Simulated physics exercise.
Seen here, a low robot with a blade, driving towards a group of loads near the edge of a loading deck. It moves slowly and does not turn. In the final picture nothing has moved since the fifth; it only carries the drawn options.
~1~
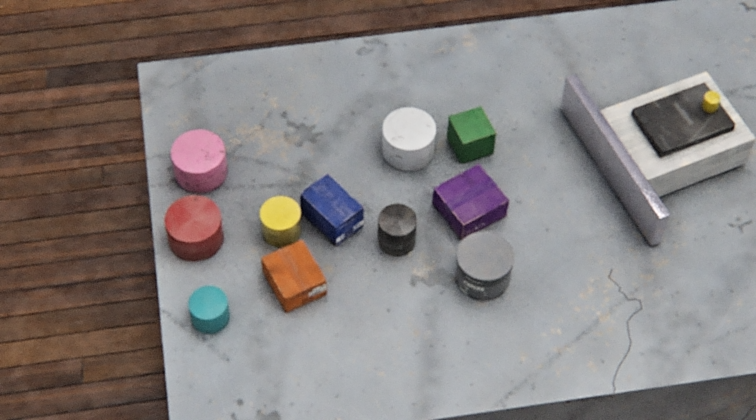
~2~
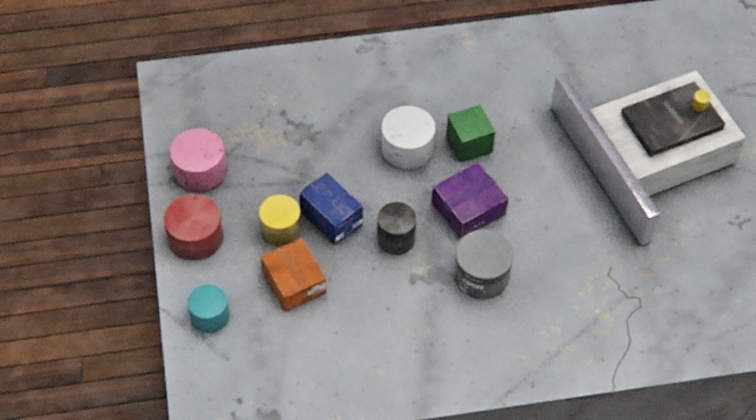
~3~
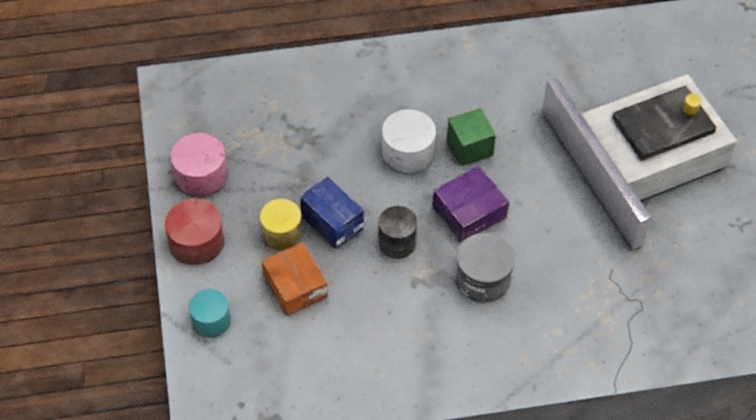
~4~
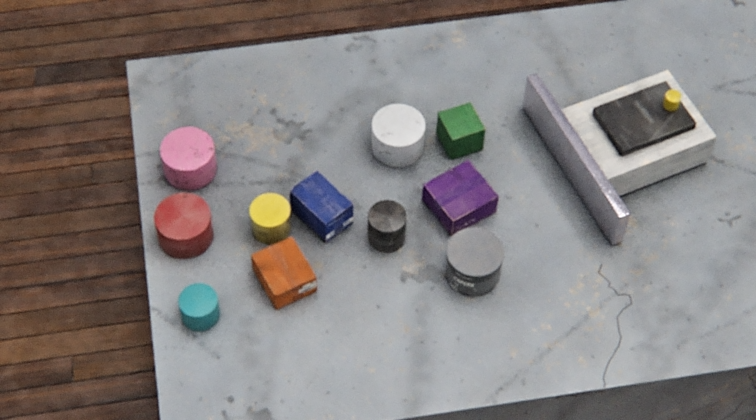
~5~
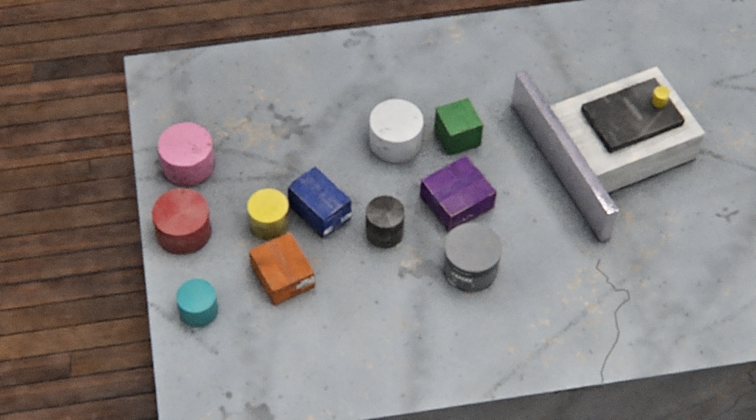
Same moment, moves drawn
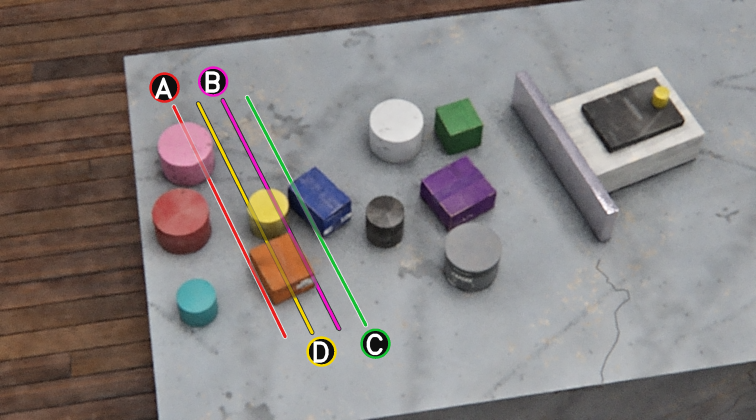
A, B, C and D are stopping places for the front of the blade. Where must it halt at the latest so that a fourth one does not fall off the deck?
Stop at A.
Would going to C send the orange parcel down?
No.
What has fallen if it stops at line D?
The red canister goes over.
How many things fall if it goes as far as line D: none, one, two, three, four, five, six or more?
By then, one.
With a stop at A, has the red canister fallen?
Yes.
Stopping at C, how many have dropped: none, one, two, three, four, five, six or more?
The count is none.
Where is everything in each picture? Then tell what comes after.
In the first frame, blue box (332, 209); red canister (194, 228); purple box (470, 202).
In the second frame, robot (668, 120); turquoise canister (208, 309).
In the third frame, robot (659, 124); yellow pail (281, 225).
In the fourth frame, robot (638, 120); pink canister (188, 158).
In the fifth frame, robot (627, 116); green crate (458, 126); orange parcel (282, 268); blue box (320, 202).
On the marked copy, A at (226, 216); B at (278, 209); C at (303, 205); D at (252, 212).
Taking A. A third of the way, robot (509, 132); grey pail (459, 263); green crate (395, 137).
Two thirds of the way, robot (389, 147); red canister (169, 224); yellow pail (214, 236).
When it is over, robot (295, 160); red canister over the edge; yellow pail over the edge; two fallen.
As for the rest, B is within the limit but short; C is within the limit but short; D is within the limit but short.
